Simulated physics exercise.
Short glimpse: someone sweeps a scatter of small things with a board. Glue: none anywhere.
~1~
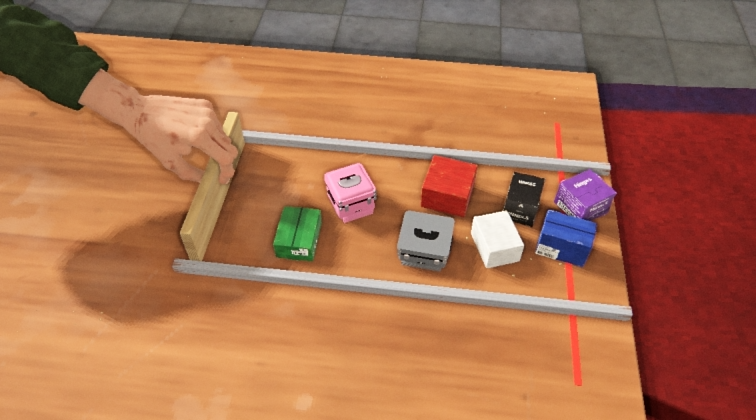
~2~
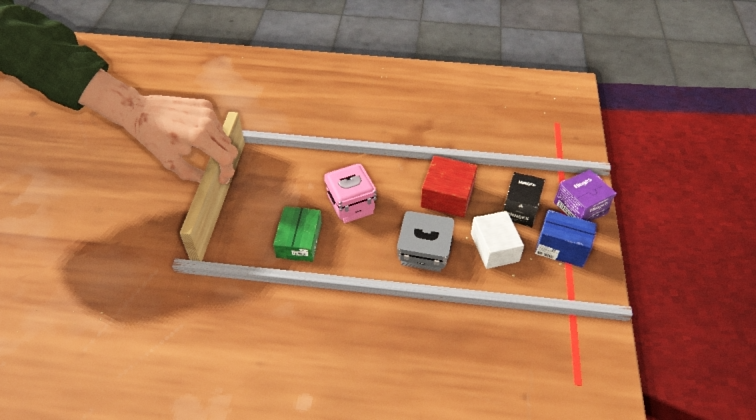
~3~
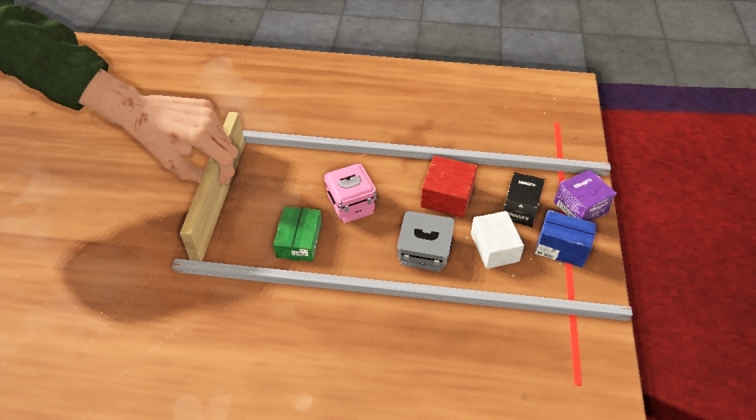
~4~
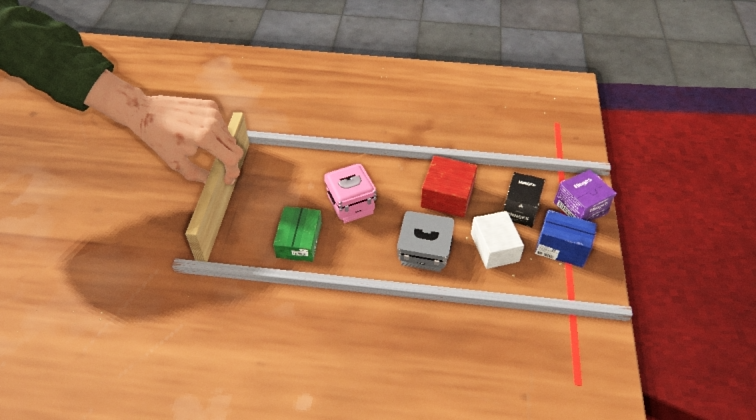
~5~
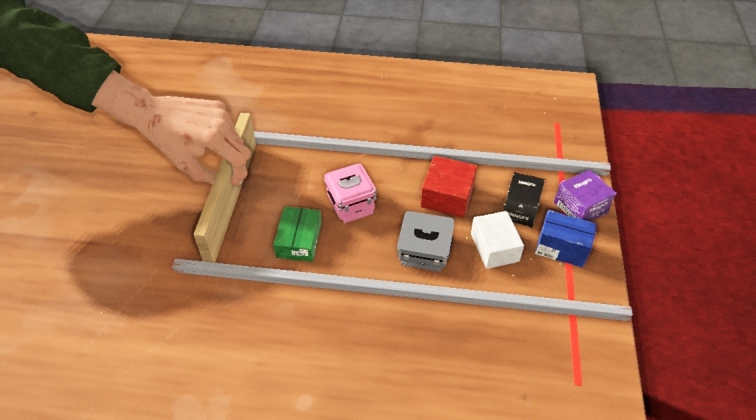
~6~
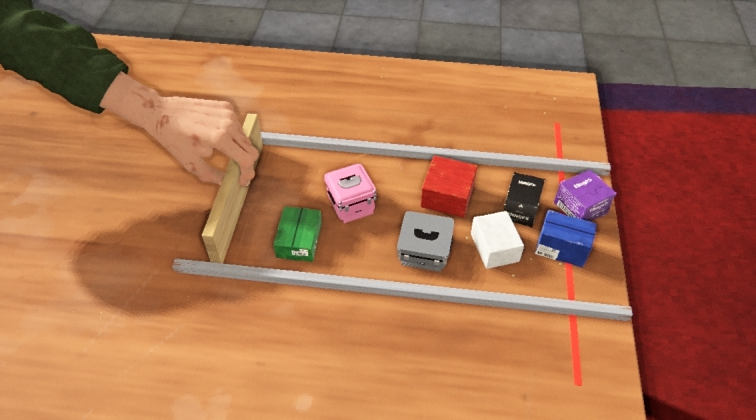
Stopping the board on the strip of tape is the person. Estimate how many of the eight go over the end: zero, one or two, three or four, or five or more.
Five or beyond lost.
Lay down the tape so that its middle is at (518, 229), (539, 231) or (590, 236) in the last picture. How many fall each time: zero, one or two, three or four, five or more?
In order of the three spots, it's 3 or 4, then either three or four, then at least five.
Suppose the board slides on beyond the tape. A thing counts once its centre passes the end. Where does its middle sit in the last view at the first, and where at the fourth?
Its middle is around (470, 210) and later (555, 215).
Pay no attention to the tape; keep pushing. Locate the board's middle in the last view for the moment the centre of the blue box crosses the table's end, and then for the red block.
The middle is at (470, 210) when it's the blue box, and at (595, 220) when it's the red block.
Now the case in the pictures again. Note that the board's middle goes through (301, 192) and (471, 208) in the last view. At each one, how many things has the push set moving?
Moved so far: 1, later 8.
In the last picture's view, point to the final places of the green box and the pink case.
Same order as the question: First (590, 265), second (590, 224).
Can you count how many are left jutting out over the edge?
Count of overhanging things: 0.
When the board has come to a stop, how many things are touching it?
The count in contact is 3.
A little later, none off yet; purple box at rest near (584, 198); blue box at rest near (566, 239); black box at rest near (523, 199).
When it is over, the number that fall off is five or more; down, grey case, white block, black box, blue box and purple box.
